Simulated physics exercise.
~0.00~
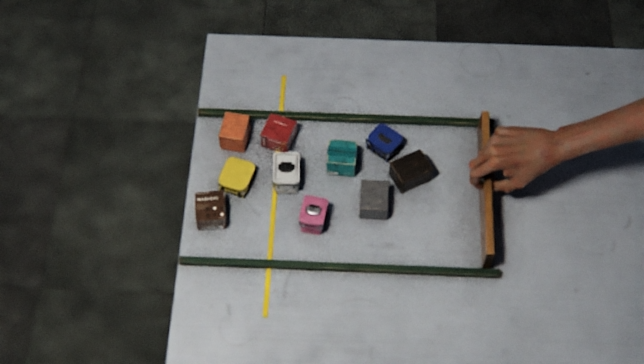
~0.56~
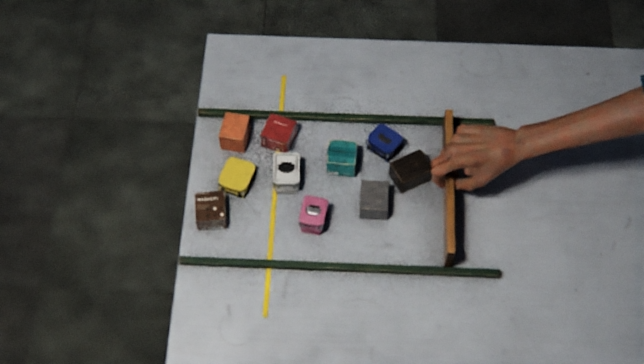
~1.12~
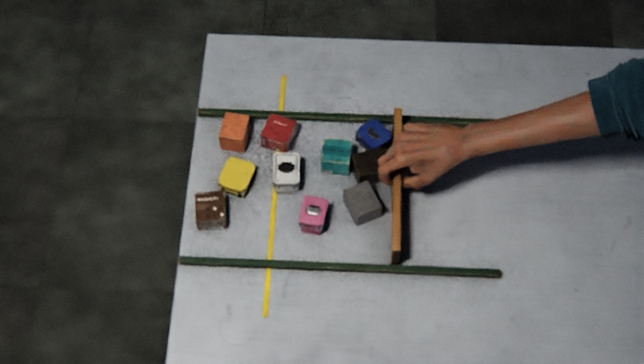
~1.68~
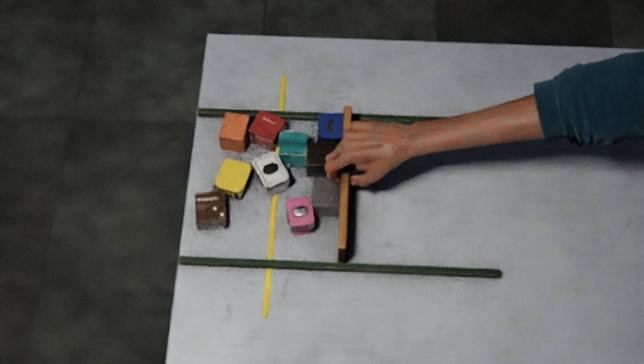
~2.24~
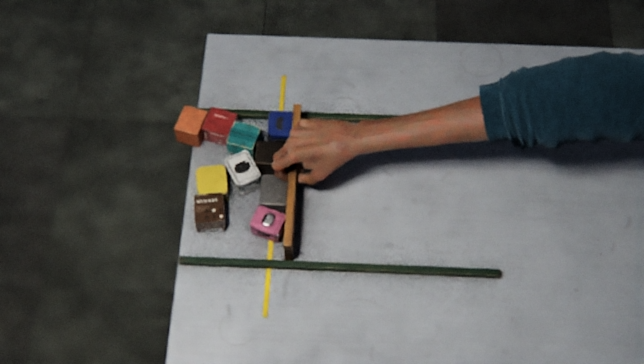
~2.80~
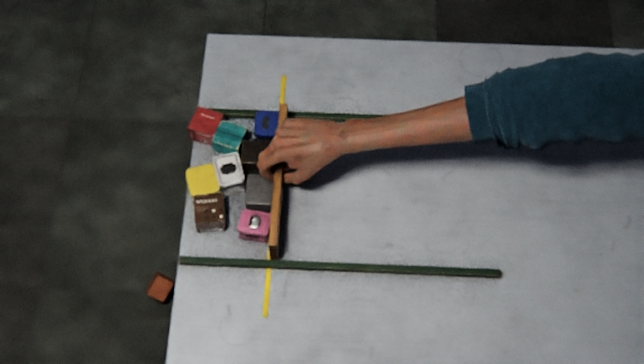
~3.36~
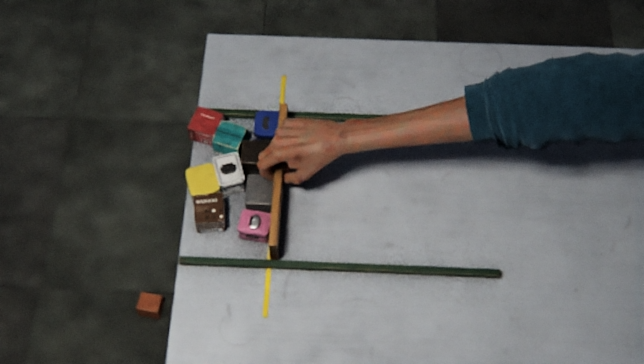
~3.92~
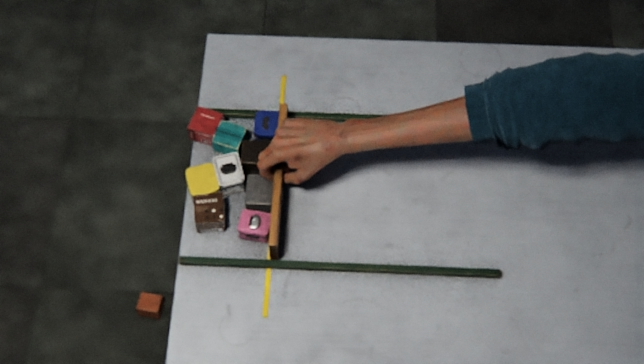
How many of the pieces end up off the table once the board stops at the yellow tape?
Only one piece ends up off the table. It is the orange block, which lies on the floor to the left.
A hand slides a wooden board leftward between two dark green rails on a pale table, toward a scatter of small colourful blocks and cases. The board meets the black and grey blocks and the blue case, pressing them into the teal, white and pink pieces. The jumble bunches together, and the orange and red pieces are shoved toward the table's left end. The orange block drops over the edge and comes to rest on the dark floor. The board stops at the yellow tape, with the other pieces packed together on the table.
